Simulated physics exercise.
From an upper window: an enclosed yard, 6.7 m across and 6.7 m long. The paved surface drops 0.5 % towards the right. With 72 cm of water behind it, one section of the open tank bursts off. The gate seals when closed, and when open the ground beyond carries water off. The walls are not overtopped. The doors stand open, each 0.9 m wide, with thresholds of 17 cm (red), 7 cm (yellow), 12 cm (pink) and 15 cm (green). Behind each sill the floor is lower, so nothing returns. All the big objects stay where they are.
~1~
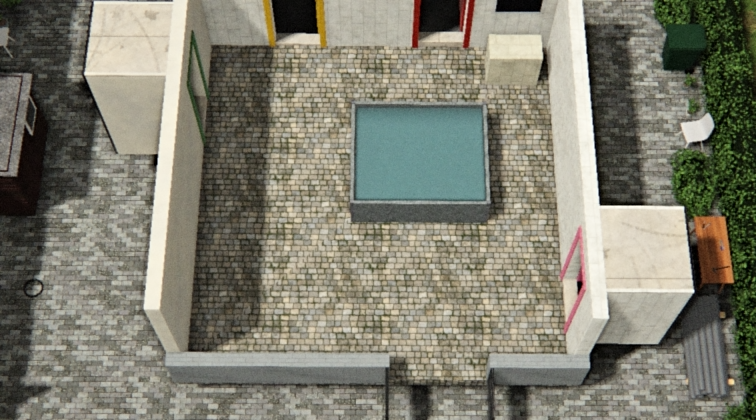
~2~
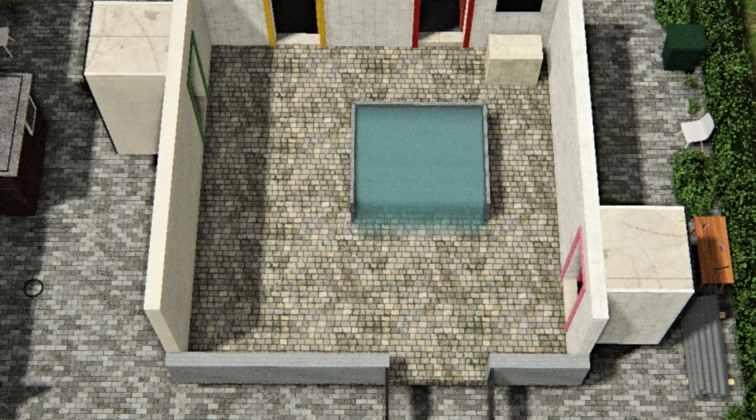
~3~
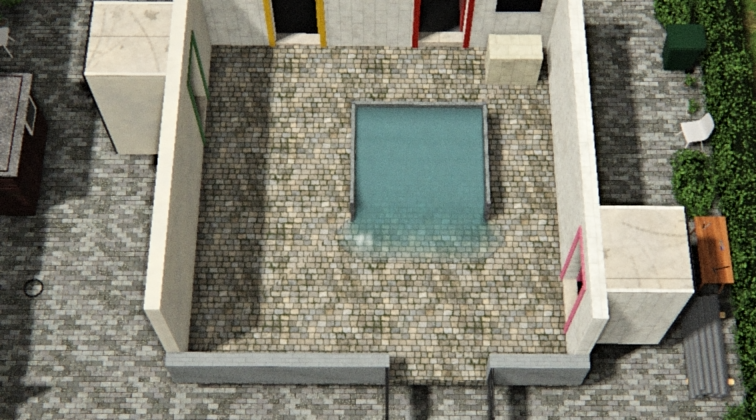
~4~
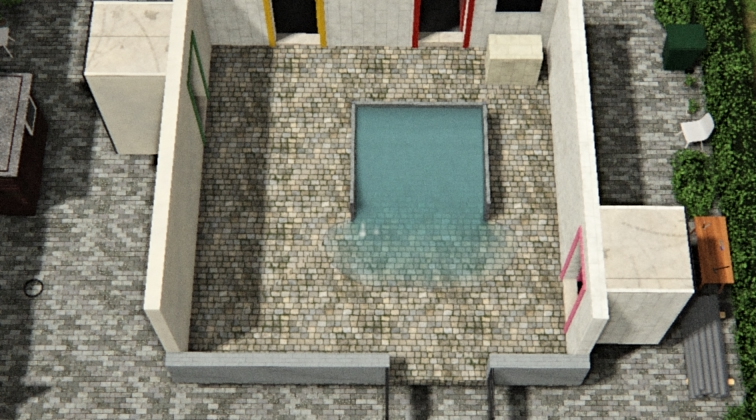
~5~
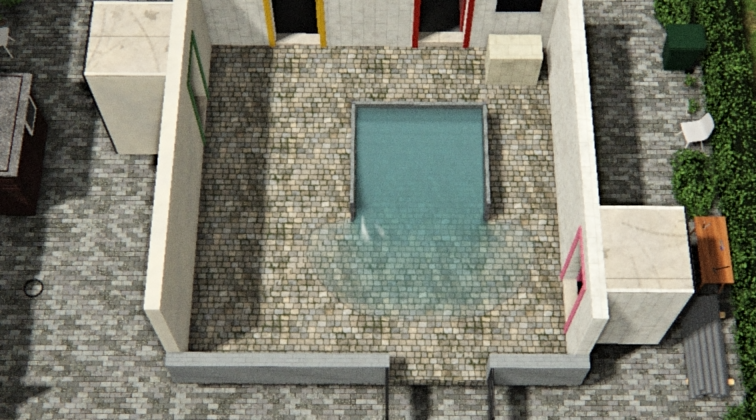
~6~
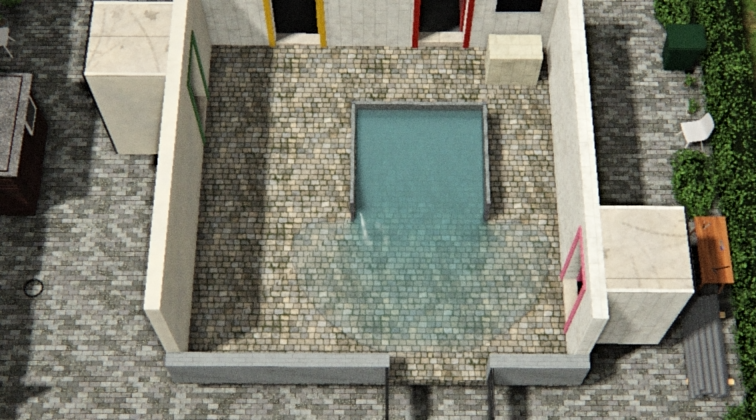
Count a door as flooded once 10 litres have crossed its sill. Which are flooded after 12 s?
Within that time: At the red door it keeps below the limit; at the yellow door it does not reach the limit; at the pink door it goes over the limit; at the green door it stays under the limit.
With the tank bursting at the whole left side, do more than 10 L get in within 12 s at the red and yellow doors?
Against that limit: Red under, yellow above.
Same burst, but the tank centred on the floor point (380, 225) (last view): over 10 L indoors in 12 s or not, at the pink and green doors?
Against that limit: Pink under, green under.
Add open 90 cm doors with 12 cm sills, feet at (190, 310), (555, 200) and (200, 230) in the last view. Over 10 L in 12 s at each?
In that order: Past it, below, below.
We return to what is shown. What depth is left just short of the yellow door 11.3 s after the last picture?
Some 6.0 cm.
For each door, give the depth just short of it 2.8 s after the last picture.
Depths in cm: Red 0, yellow 0, pink 17, green 0.
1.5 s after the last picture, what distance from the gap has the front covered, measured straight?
Some 5.0 m out.
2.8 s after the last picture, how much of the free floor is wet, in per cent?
Some 45 per cent of it.
Then, 0.7 s after the last picture water covers 35 % of the floor and is deepest (35 cm) near (372, 366); red door not reached, yellow door not reached, pink door 9 cm at the sill, 0 L in, green door not reached.
Then, 1.5 s after the last picture water covers 40 % of the floor and is deepest (39 cm) near (567, 367); red door not reached, yellow door not reached, pink door 16 cm at the sill, 1 L in, green door not reached.
Then, 2.8 s after the last picture water covers 45 % of the floor and is deepest (26 cm) near (198, 364); red door not reached, yellow door not reached, pink door 17 cm at the sill, 26 L in, green door not reached.
Then, 6.3 s after the last picture water covers 90 % of the floor and is deepest (10 cm) near (540, 101); red door 2 cm at the sill, 0 L in, yellow door 7 cm at the sill, 0 L in, pink door 7 cm at the sill, 32 L in, green door 3 cm at the sill, 0 L in.
Then, 11.3 s after the last picture water covers 100 % of the floor and is deepest (10 cm) near (438, 53); red door 9 cm at the sill, 0 L in, yellow door 6 cm at the sill, 1 L in, pink door 5 cm at the sill, 32 L in, green door 3 cm at the sill, 0 L in.
